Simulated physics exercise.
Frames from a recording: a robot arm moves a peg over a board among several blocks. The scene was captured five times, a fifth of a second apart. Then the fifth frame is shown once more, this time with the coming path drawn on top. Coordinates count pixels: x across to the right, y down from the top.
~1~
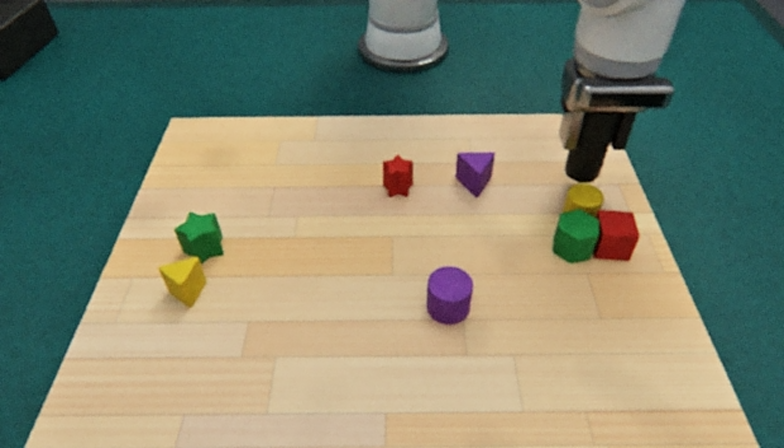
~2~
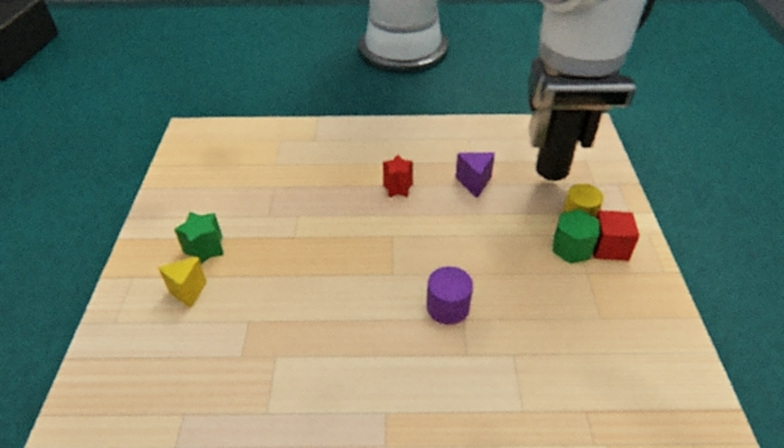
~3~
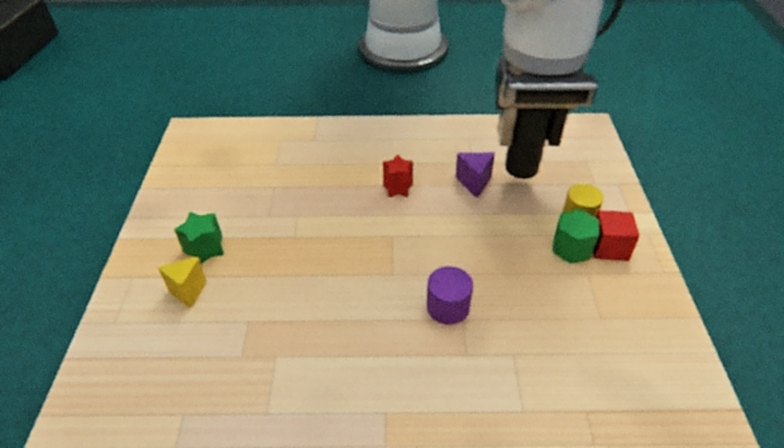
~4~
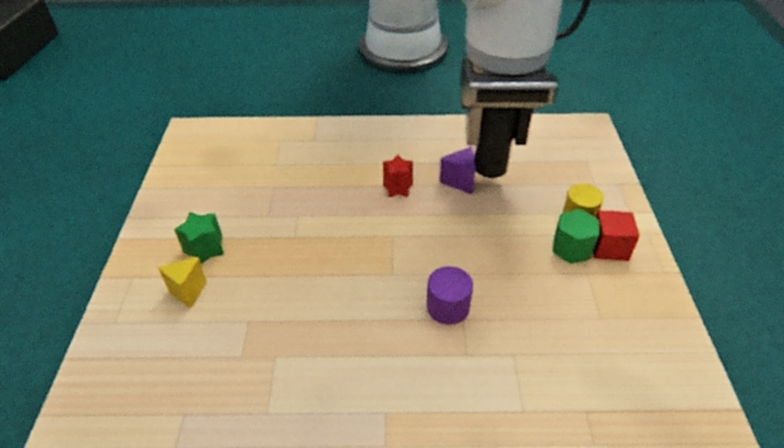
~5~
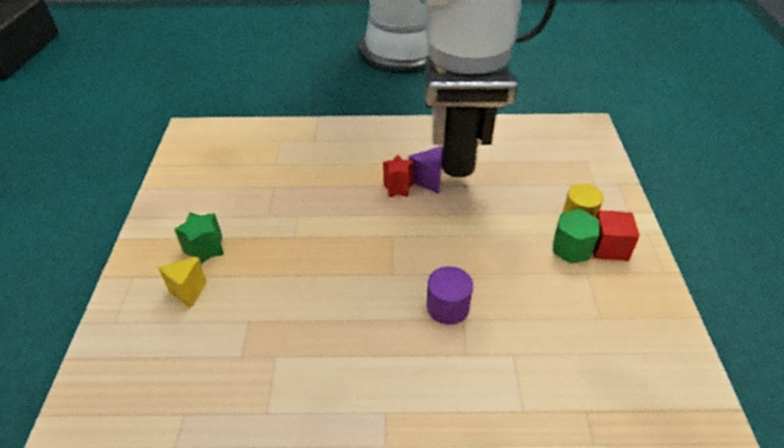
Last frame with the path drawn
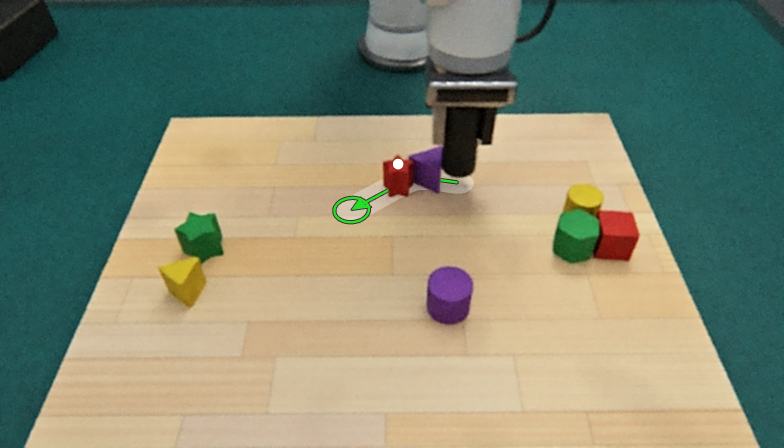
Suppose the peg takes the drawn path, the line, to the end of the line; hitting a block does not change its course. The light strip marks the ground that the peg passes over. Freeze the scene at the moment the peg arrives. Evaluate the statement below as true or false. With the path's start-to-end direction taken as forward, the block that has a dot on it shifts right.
False.
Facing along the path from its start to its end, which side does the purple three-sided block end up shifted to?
The answer is right.
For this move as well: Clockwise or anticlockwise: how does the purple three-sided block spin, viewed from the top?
The block spins clockwise.
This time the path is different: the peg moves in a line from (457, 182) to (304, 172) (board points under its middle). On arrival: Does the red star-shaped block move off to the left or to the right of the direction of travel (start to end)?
Sideways, to the left.
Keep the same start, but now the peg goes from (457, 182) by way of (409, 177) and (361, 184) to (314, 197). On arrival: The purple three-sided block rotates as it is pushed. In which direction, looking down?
Verdict: Clockwise.
The drawn path runs from (457, 182) through (418, 179) and (384, 192) to (352, 210); the dot is on the red star-shaped block.
The first path, step by step. One third of the way, peg at (418, 164); red star-shaped block at (387, 170); purple three-sided block at (389, 152).
Two thirds of the way, peg at (384, 178); red star-shaped block at (360, 185), turned 30° anticlockwise; purple three-sided block at (366, 153), turned 40° clockwise.
At the end, peg at (350, 195); red star-shaped block at (331, 203), turned 75° anticlockwise; purple three-sided block at (365, 153), turned 45° clockwise.
